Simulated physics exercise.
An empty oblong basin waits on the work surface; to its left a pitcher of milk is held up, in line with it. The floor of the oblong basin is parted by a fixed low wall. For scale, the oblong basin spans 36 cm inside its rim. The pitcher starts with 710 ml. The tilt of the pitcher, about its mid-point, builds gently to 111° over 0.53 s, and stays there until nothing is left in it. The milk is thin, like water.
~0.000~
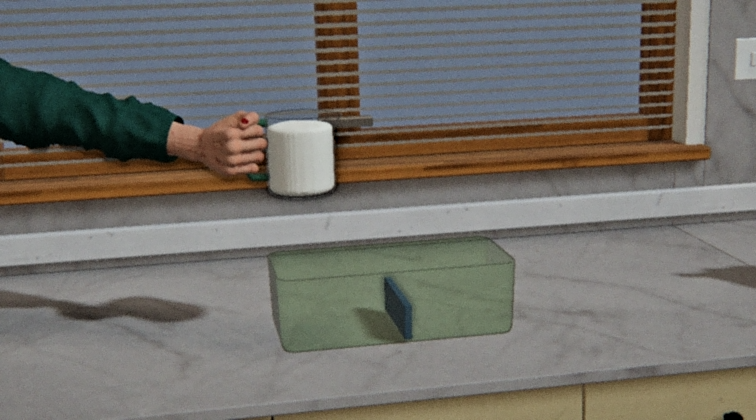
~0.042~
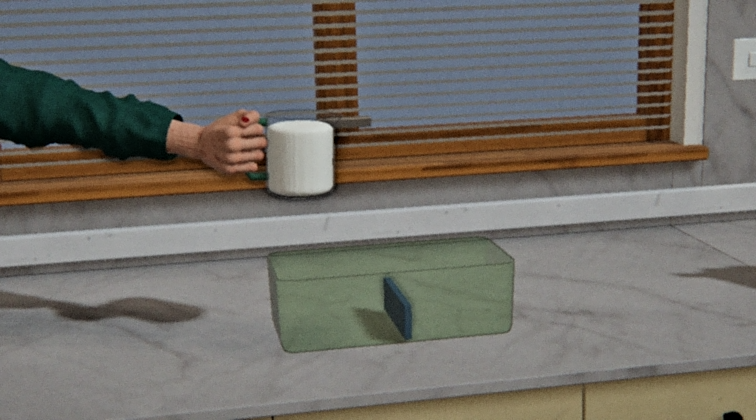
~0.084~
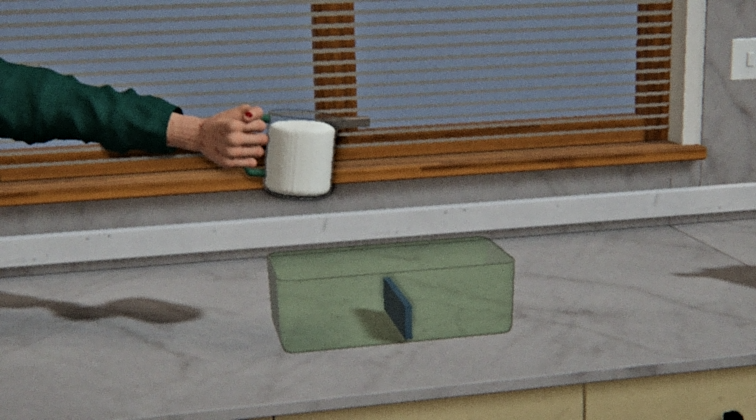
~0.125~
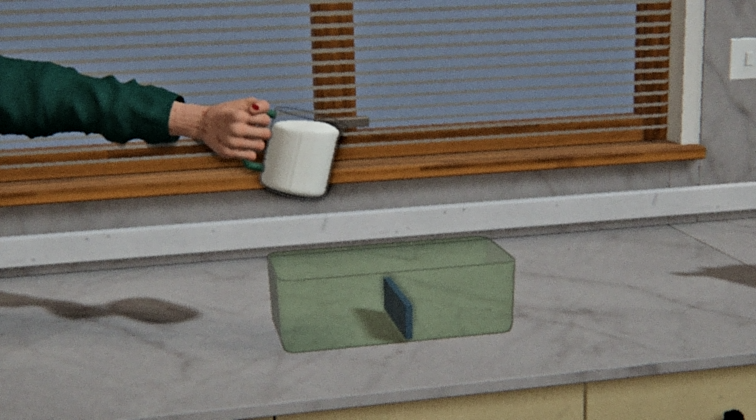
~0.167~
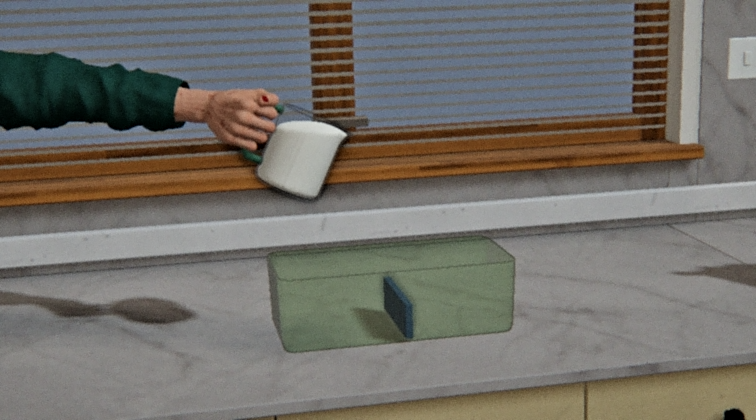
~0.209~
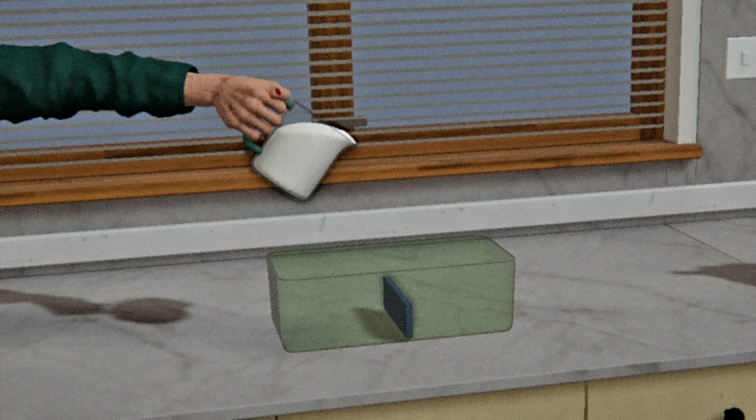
On a marble counter by a window with blinds, a hand in a green sleeve held a white pitcher above a clear green basin with a blue divider, then gradually tilted it to the right.
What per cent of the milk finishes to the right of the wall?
Roughly 28 per cent is past the wall.
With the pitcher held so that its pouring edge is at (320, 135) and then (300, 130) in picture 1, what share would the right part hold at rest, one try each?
In turn about 5 and 5 per cent.
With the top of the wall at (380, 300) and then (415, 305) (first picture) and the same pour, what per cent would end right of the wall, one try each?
First 80, then 15 per cent.
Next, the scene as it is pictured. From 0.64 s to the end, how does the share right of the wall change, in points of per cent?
It goes up by about 6.
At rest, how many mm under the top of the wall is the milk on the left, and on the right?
Some 38 mm on the left and 46 mm on the right.
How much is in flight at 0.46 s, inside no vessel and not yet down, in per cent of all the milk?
Some 36 per cent.
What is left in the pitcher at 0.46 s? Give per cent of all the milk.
Some 50 per cent.
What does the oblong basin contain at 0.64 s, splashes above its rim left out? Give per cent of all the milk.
Near 70 in a hundred.
Then, 0.46 s in, the tilt is 106° and 51 per cent is still to pour, 3 is left of the wall and 11 right of it.
Then, 0.64 s in, the tilt is 111° and 11 per cent is still to pour, 47 is left of the wall and 23 right of it.
Then, 0.82 s in, the tilt is 111° and 1 per cent is still to pour, 62 is left of the wall and 27 right of it.
Then, 1.03 s in, the tilt is 111° and 0 per cent is still to pour, 67 is left of the wall and 28 right of it.
Finally, 67 per cent lies left of the wall, 28 right of it and 4 outside.
